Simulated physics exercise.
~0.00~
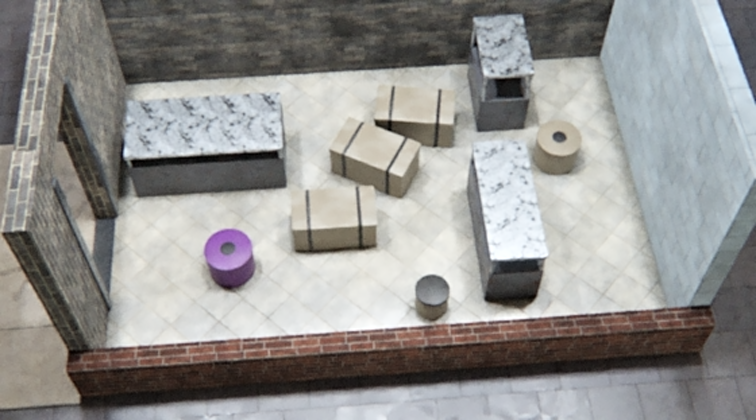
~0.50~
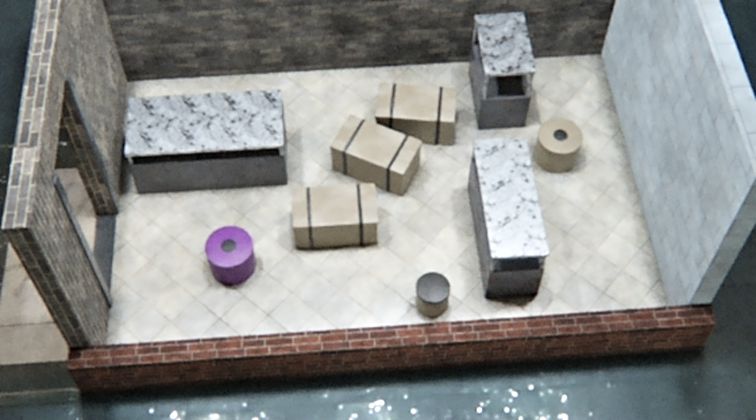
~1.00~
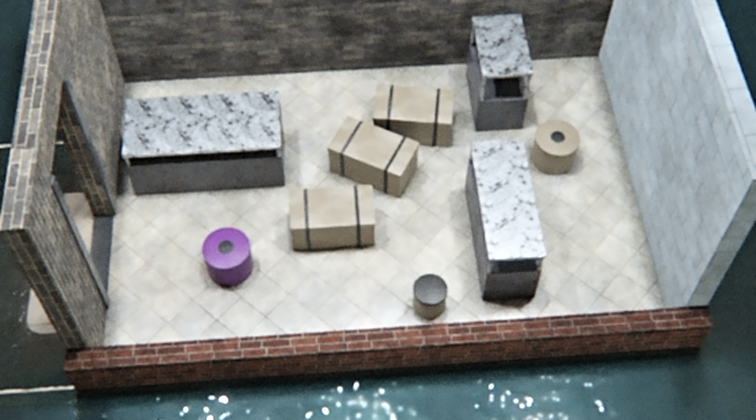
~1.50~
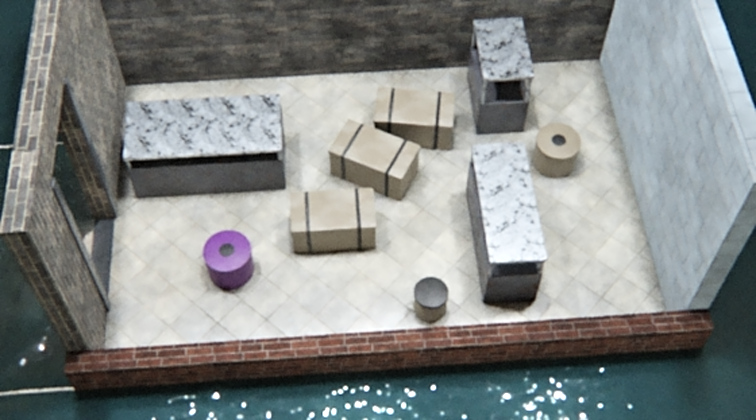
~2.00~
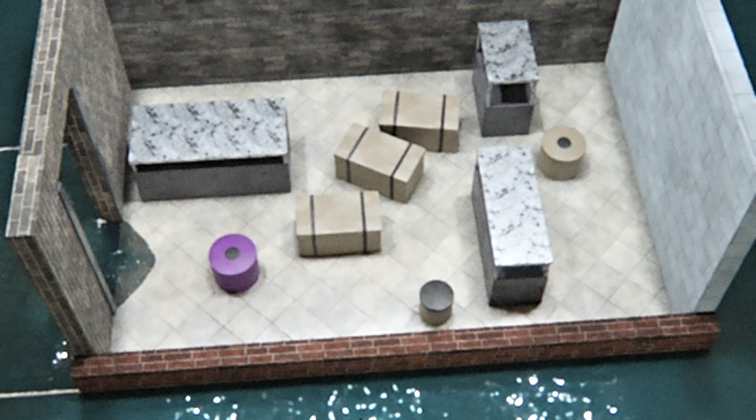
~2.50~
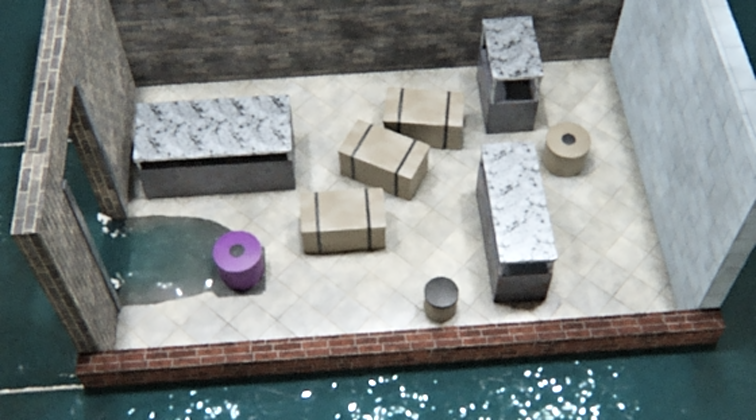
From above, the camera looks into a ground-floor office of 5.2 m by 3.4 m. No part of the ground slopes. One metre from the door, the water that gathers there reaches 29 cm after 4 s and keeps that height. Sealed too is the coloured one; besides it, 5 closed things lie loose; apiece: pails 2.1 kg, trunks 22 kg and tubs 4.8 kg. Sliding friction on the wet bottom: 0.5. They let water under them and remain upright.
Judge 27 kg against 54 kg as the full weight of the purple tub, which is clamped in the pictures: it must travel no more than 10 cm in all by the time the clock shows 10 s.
Pick: The bigger mass.
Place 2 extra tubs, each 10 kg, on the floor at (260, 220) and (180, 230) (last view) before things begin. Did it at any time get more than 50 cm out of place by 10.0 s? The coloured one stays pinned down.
Result, in order - exceeds it; exceeds it.
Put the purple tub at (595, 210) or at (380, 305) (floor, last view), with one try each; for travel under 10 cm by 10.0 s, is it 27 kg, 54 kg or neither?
In that order: Both loads work; just the heavier works.
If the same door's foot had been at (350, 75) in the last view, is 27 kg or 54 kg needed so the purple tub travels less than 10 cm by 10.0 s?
With that change, the small one suffices.
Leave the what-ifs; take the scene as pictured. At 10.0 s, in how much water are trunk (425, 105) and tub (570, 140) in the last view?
Roughly 8 and 8 cm.
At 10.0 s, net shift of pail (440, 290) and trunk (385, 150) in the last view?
In that order: 250 cm, 50 cm.
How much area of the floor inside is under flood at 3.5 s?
Wet area: Approx. 3.0 m2.
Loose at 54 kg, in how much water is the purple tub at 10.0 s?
15 cm, roughly.
After 3.5 s the purple tub would be 0 cm from its start with 27 kg and 0 cm from its start with 54 kg; 6 cm of water round it then.
After 4.5 s the purple tub would be 5 cm from its start with 27 kg and 0 cm from its start with 54 kg; 8 cm of water round it then.
After 7.0 s the purple tub would be 47 cm from its start with 27 kg and 0 cm from its start with 54 kg; 11 cm of water round it then.
After 10.0 s the purple tub would be 137 cm from its start with 27 kg and 0 cm from its start with 54 kg; 15 cm of water round it then.
